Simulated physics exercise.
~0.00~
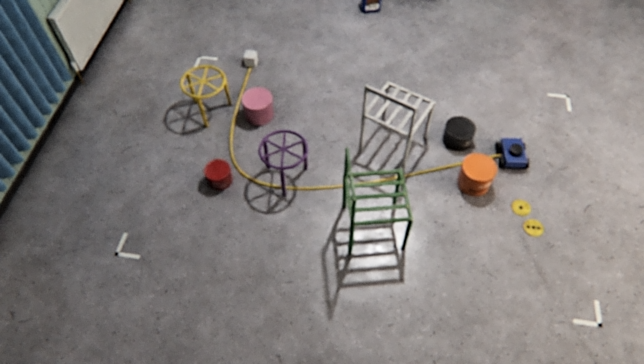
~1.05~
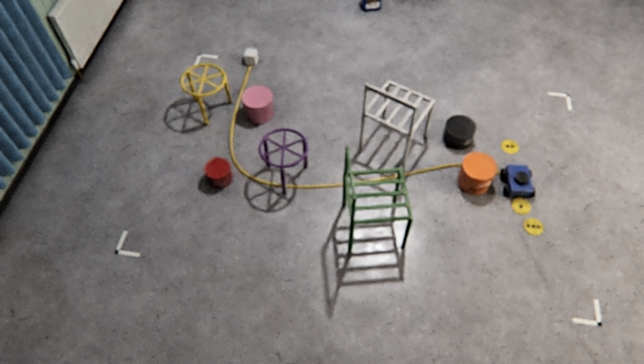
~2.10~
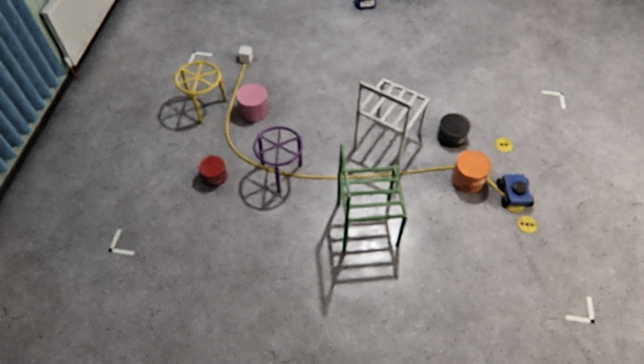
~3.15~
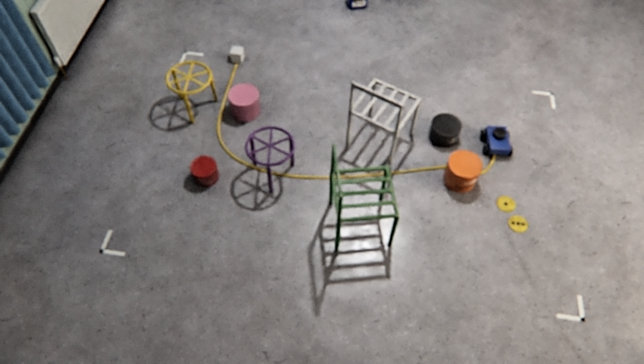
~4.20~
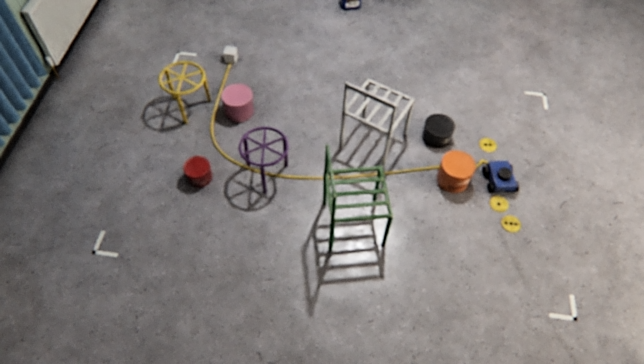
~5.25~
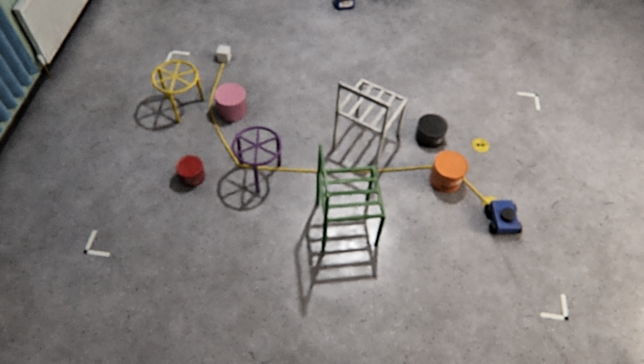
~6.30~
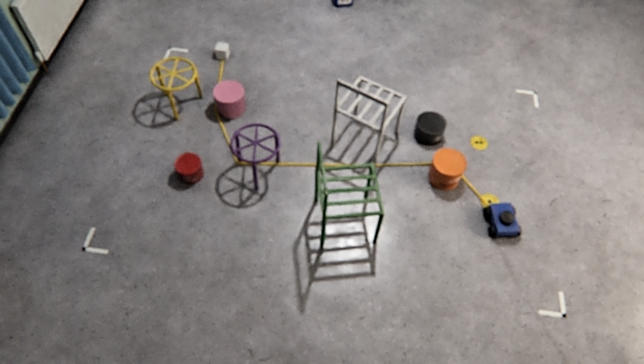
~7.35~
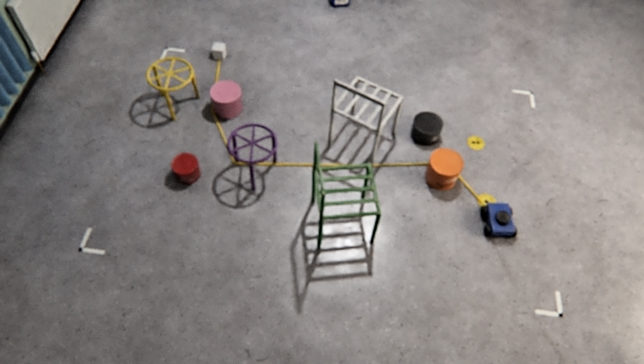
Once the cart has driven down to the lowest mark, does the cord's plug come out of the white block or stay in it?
The plug stays in. The cord pulls straight but is still joined to the white block at the end.
